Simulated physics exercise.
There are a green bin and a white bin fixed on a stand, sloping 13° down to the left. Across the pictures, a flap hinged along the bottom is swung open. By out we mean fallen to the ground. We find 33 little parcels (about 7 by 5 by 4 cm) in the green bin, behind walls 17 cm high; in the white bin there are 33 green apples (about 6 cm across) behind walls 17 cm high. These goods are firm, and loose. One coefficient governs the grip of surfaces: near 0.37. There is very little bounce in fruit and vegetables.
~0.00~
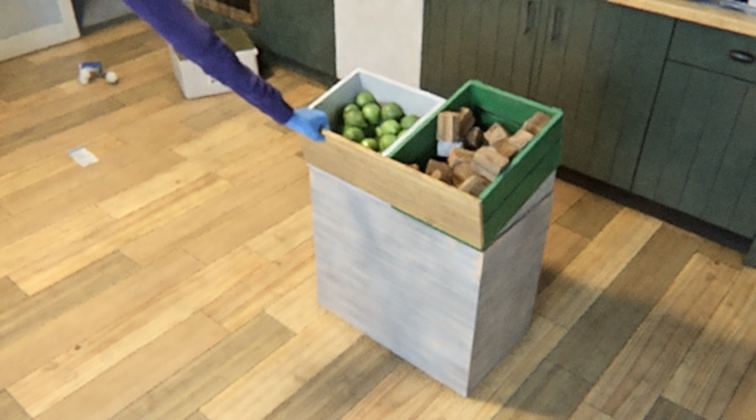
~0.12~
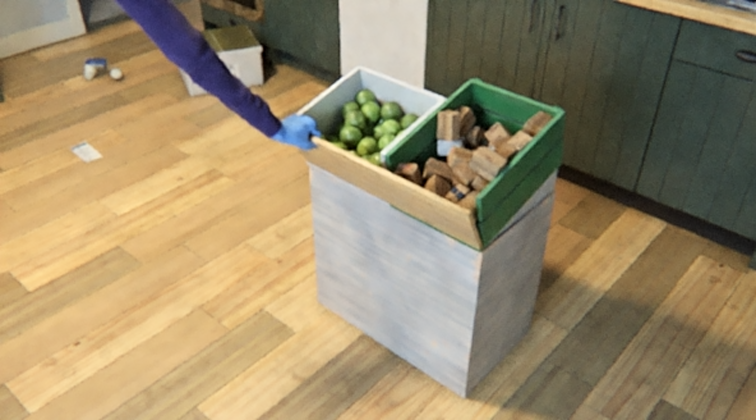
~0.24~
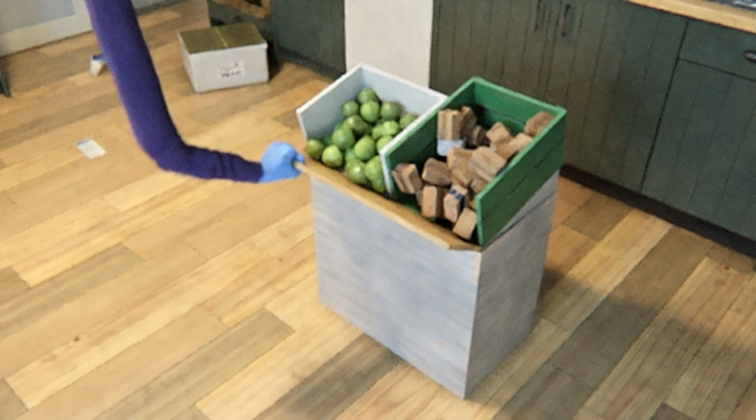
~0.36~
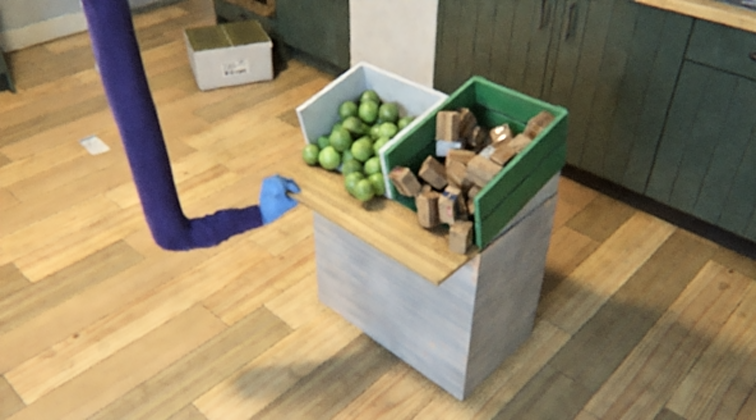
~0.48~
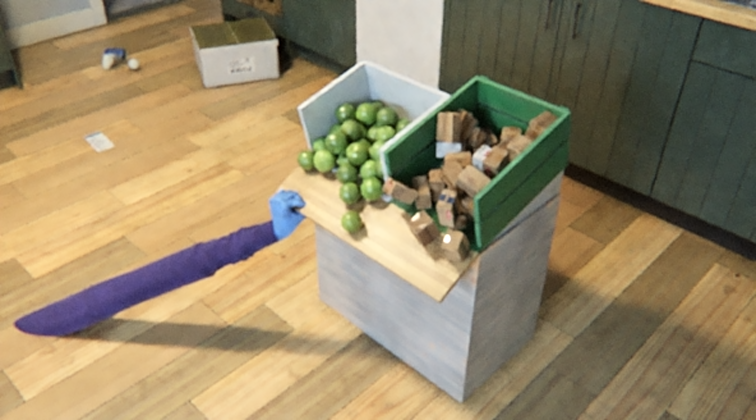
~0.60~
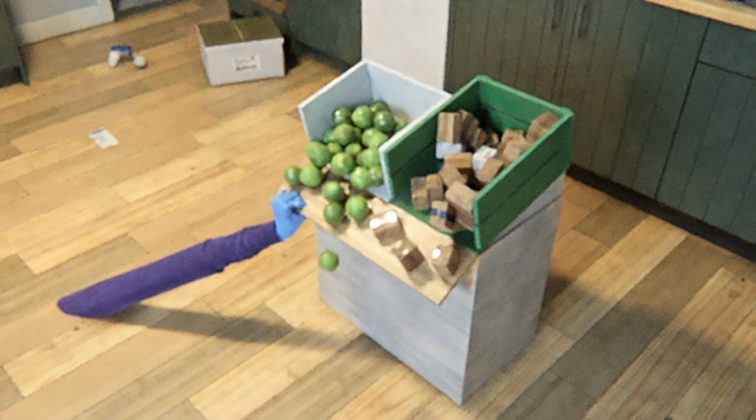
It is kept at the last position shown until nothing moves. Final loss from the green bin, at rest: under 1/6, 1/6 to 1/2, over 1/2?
It is going to shed a sixth up to a half.
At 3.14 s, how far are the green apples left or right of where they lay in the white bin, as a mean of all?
On average they sit around 114 cm further left.
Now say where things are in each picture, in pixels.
In the first picture (places track the rim corner closest to us here), green bin (480, 199); white bin (its farthest corner) (357, 70); flap down by 0°; none in free fall.
The second picture shows green bin (478, 198); flap down by 14°.
The third picture shows green bin (477, 198); flap down by 45°.
The fourth picture shows green bin (476, 199); flap down by 79°.
The fifth picture shows green bin (475, 199); flap down by 103°.
The sixth picture shows green bin (474, 200); white bin (365, 61); flap down by 107°; none in free fall.
After 1.01 s, the green bin is down by 5 of 33 and the white bin is down by 14 of 33.
After 1.52 s, the green bin is down by 8 of 33 and the white bin is down by 33 of 33.
After 2.23 s, the green bin is down by 10 of 33 and the white bin is down by 33 of 33.
When it is over (at 3.14 s), the green bin is down by 11 of 33 and the white bin is down by 33 of 33. Asked share, 11 of 33, 33 per cent.
